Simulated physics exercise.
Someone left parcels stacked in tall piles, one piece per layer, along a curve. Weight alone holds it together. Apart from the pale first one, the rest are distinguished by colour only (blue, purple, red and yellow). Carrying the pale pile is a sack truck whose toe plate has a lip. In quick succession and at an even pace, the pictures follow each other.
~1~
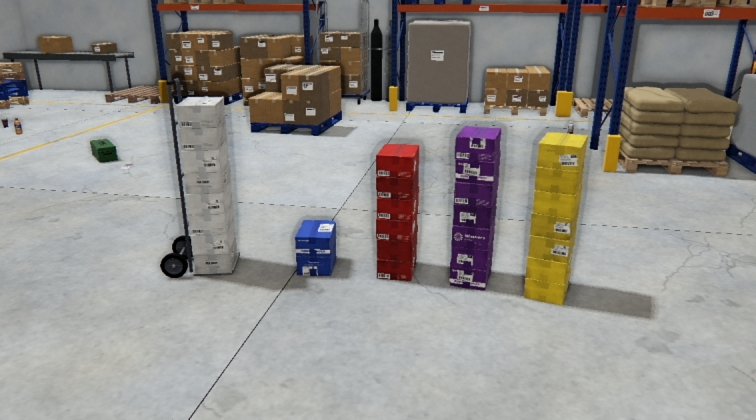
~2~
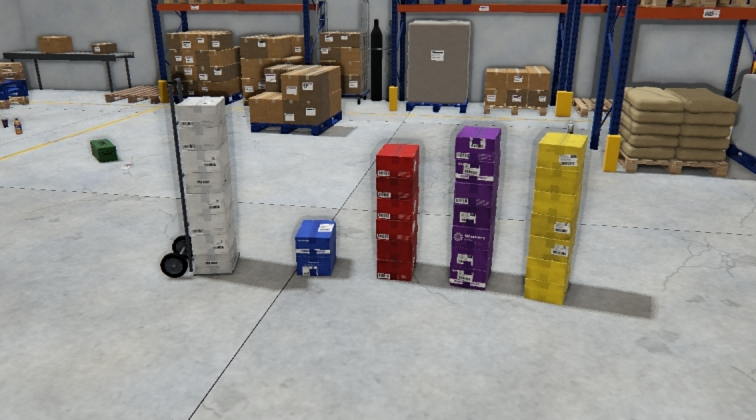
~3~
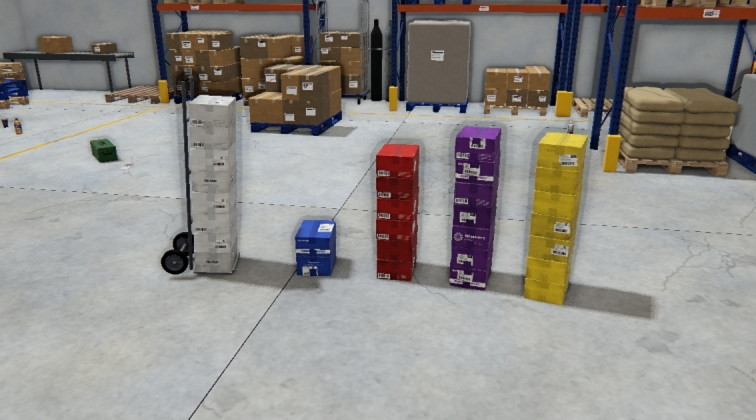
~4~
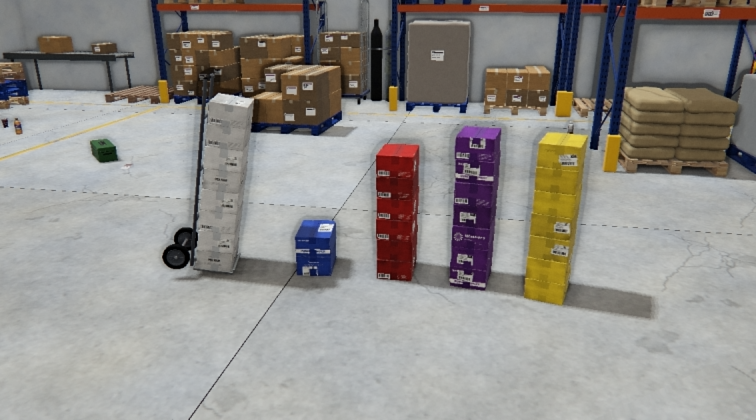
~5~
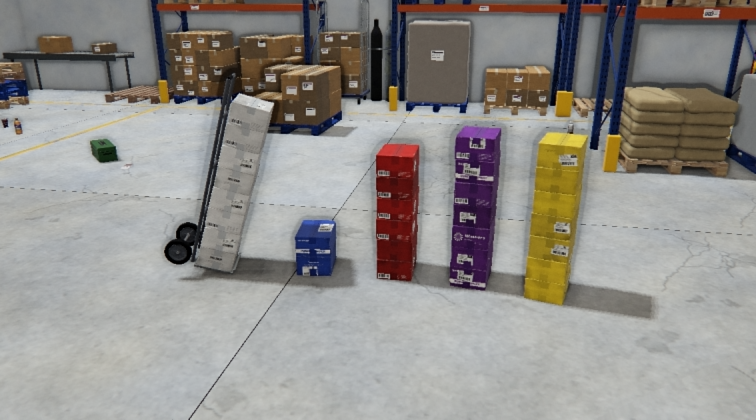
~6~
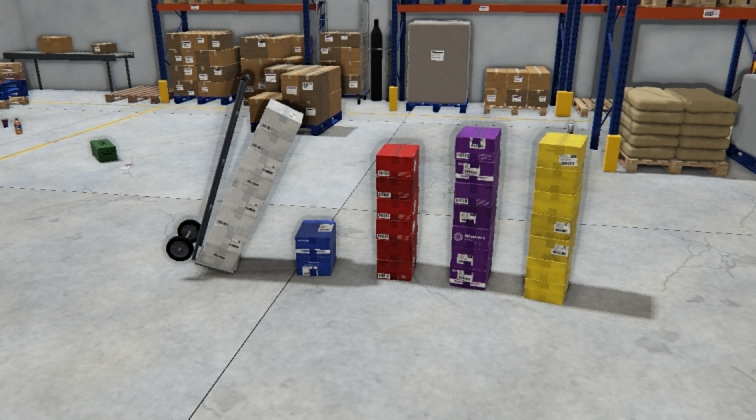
In a warehouse, a hand truck holding a tall stack of white boxes stood upright, then tilted steadily to the right, while the blue, red, purple and yellow stacks beside it stayed still.
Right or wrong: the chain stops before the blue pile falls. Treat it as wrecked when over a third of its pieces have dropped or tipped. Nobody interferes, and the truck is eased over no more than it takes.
Right.
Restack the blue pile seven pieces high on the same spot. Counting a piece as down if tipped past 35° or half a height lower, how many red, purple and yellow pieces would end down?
Red 5, purple 7, yellow 7.
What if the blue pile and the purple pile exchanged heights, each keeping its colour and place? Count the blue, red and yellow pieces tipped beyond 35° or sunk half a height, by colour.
Pieces down at the end - blue: 6, red: 3, yellow: 0.
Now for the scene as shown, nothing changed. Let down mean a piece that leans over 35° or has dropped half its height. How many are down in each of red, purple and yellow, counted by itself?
In the end the numbers are red 0, purple 0 and yellow 0.
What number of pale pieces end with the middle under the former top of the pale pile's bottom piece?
Pale pieces: 5.
Soon, 2 of the pale pile down; none of the 2 blue parcels down (0 of 22 in all colours); top blue parcel unmoved.
A while on, 8 of the pale pile down; none of the 2 blue parcels down (0 of 22 in all colours); top blue parcel unmoved.
Towards the end, 8 of the pale pile down; none of the 2 blue parcels down (0 of 22 in all colours); top blue parcel unmoved; top red parcel displaced a little.
Then, 8 of the pale pile down; none of the 2 blue parcels down (0 of 22 in all colours); top blue parcel unmoved; top red parcel displaced half its height.
Finally, 7 of the pale pile down; none of the 2 blue parcels down (0 of 22 in all colours); top blue parcel unmoved; top red parcel displaced half its height. Seen by the last camera, middles, top blue parcel near (317, 238), top red parcel near (406, 161).
